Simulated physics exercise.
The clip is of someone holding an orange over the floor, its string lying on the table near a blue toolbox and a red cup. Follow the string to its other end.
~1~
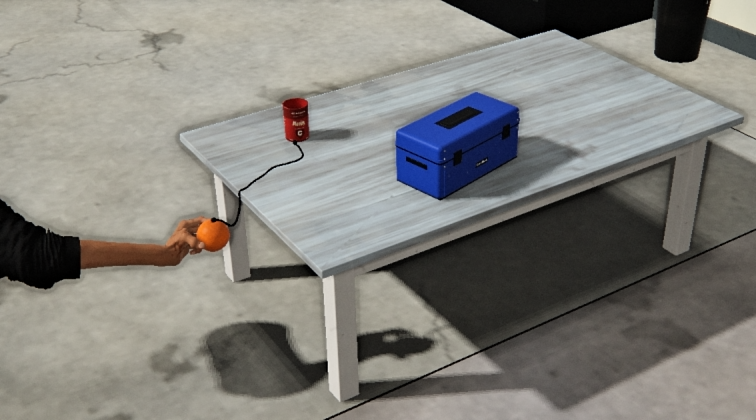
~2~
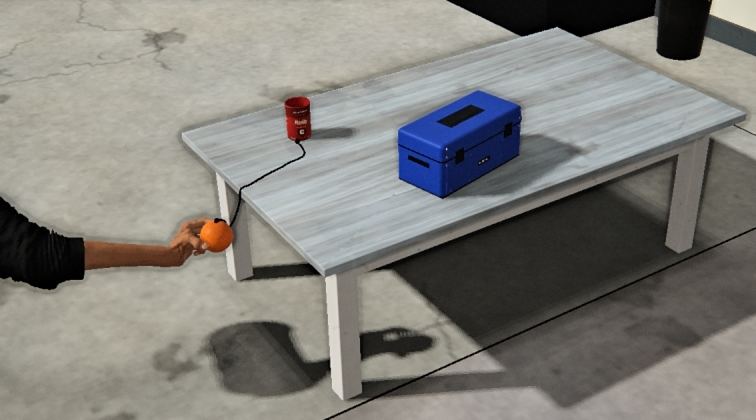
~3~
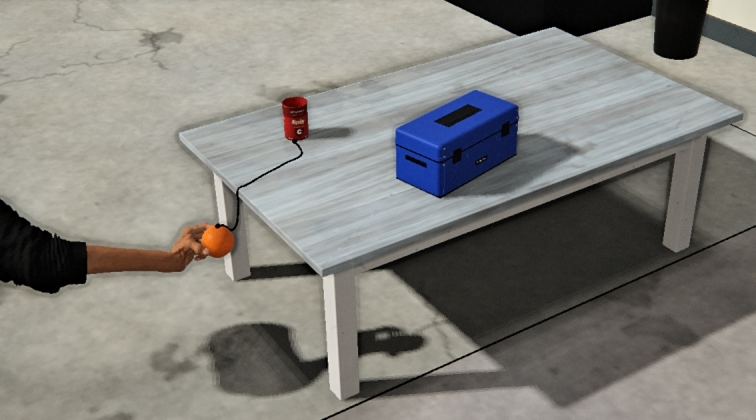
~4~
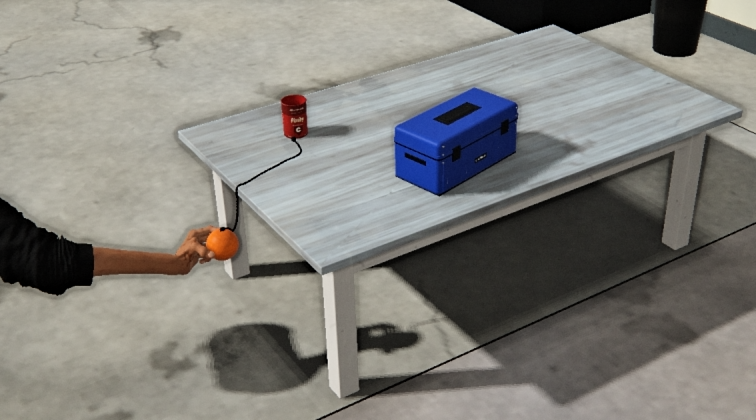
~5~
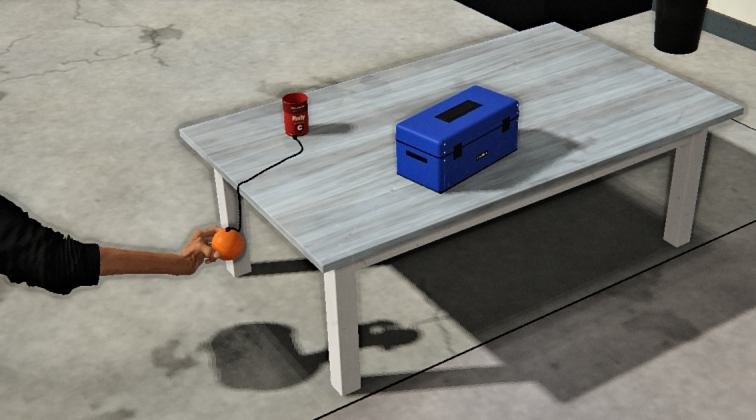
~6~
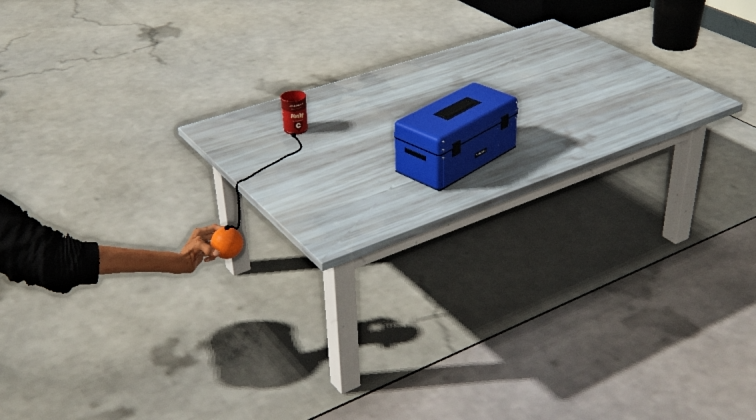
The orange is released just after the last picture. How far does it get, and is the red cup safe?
In the end the orange reaches the floor. The red cup gets pulled over the edge.
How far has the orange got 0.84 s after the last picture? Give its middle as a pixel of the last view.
By then it is at (237, 325).
Then, 0.48 s on from there, orange on the floor near (242, 329); toolbox in place; cup over the edge.
Then, 0.84 s on from there, orange on the floor near (237, 325); toolbox in place; cup down on the floor.
In the end, orange on the floor near (223, 325); toolbox in place; cup down on the floor. The orange lands on the floor and the red cup follows it down.
